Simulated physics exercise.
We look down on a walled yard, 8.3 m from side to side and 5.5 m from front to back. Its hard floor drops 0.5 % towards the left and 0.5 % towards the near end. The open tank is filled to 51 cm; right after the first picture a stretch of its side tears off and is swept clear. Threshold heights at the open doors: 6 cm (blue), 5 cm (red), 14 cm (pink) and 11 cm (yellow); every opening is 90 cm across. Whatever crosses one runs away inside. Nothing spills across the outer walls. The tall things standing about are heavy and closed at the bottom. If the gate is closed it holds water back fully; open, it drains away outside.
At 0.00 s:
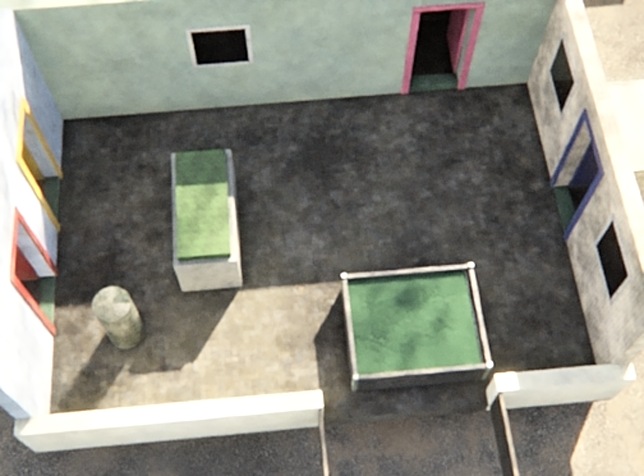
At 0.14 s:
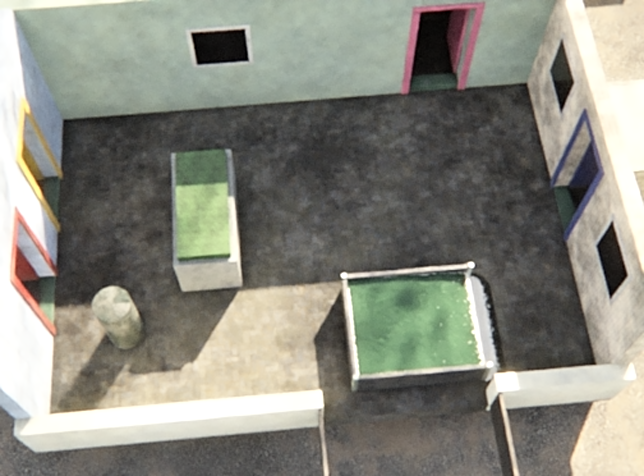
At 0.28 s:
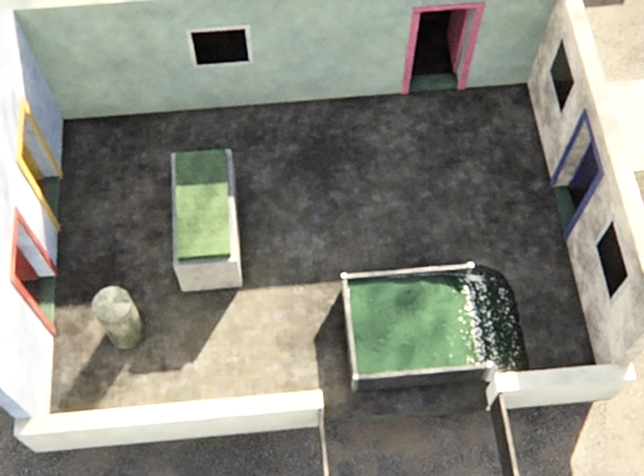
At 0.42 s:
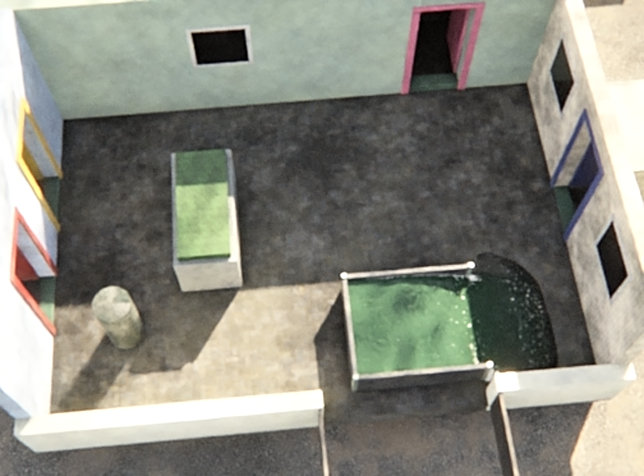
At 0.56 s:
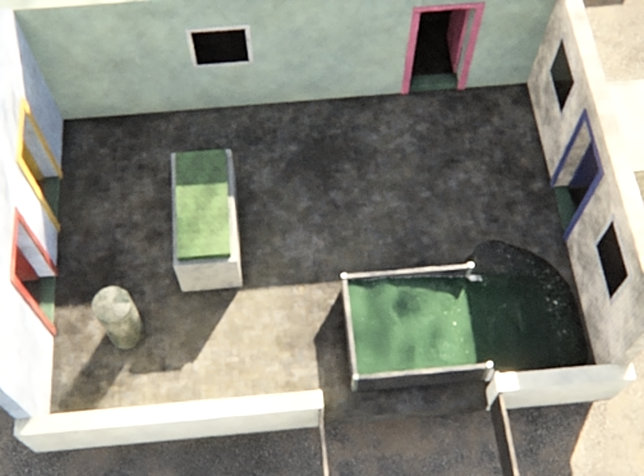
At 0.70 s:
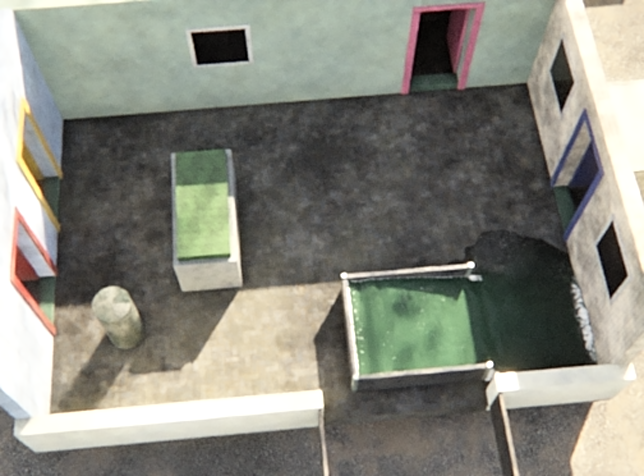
A walled yard with a dark, mottled floor is seen from high above by a camera that stays still. A long pale box with a green top and a small round pillar stand left of an open tank of green water, with yellow and red doorways on the left, pink at the back and blue on the right. The tank's right side gives way, and water pours out, foaming, then spreads rightward in a dark, rounded sheet to the right wall.
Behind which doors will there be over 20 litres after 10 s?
Within that time: At the blue door it exceeds the limit; at the red door it stays under the limit; at the pink door it does not reach the limit; at the yellow door it stays under the limit.
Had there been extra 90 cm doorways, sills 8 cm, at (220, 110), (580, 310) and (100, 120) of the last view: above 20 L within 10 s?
In that order: Under, past it, below.
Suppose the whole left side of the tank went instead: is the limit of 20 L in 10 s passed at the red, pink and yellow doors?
Then: Red past it, pink under, yellow under.
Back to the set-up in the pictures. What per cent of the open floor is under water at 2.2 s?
Some 15 per cent of it.
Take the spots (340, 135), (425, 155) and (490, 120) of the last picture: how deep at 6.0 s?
About 6, 3 and 11 cm.
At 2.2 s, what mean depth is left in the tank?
Some 18 cm.
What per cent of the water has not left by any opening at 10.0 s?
Roughly 92 in a hundred.
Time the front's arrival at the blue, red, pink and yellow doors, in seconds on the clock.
Arrival: Blue 1.2 s, red 9.5 s, pink 3.2 s, yellow 8.0 s.
After 1.4 s water covers 10 % of the floor and is deepest (40 cm) near (600, 379); blue door 8 cm at the sill, 0 L in, red door not reached, pink door not reached, yellow door not reached.
After 2.2 s water covers 15 % of the floor and is deepest (32 cm) near (600, 379); blue door 12 cm at the sill, 7 L in, red door not reached, pink door not reached, yellow door not reached.
After 3.5 s water covers 30 % of the floor and is deepest (20 cm) near (499, 91); blue door 9 cm at the sill, 26 L in, red door not reached, pink door 10 cm at the sill, 0 L in, yellow door not reached.
After 6.0 s water covers 45 % of the floor and is deepest (11 cm) near (478, 136); blue door 6 cm at the sill, 34 L in, red door not reached, pink door 10 cm at the sill, 1 L in, yellow door not reached.
After 10.0 s water covers 70 % of the floor and is deepest (9 cm) near (518, 386); blue door 6 cm at the sill, 34 L in, red door 2 cm at the sill, 0 L in, pink door 3 cm at the sill, 1 L in, yellow door 6 cm at the sill, 0 L in.
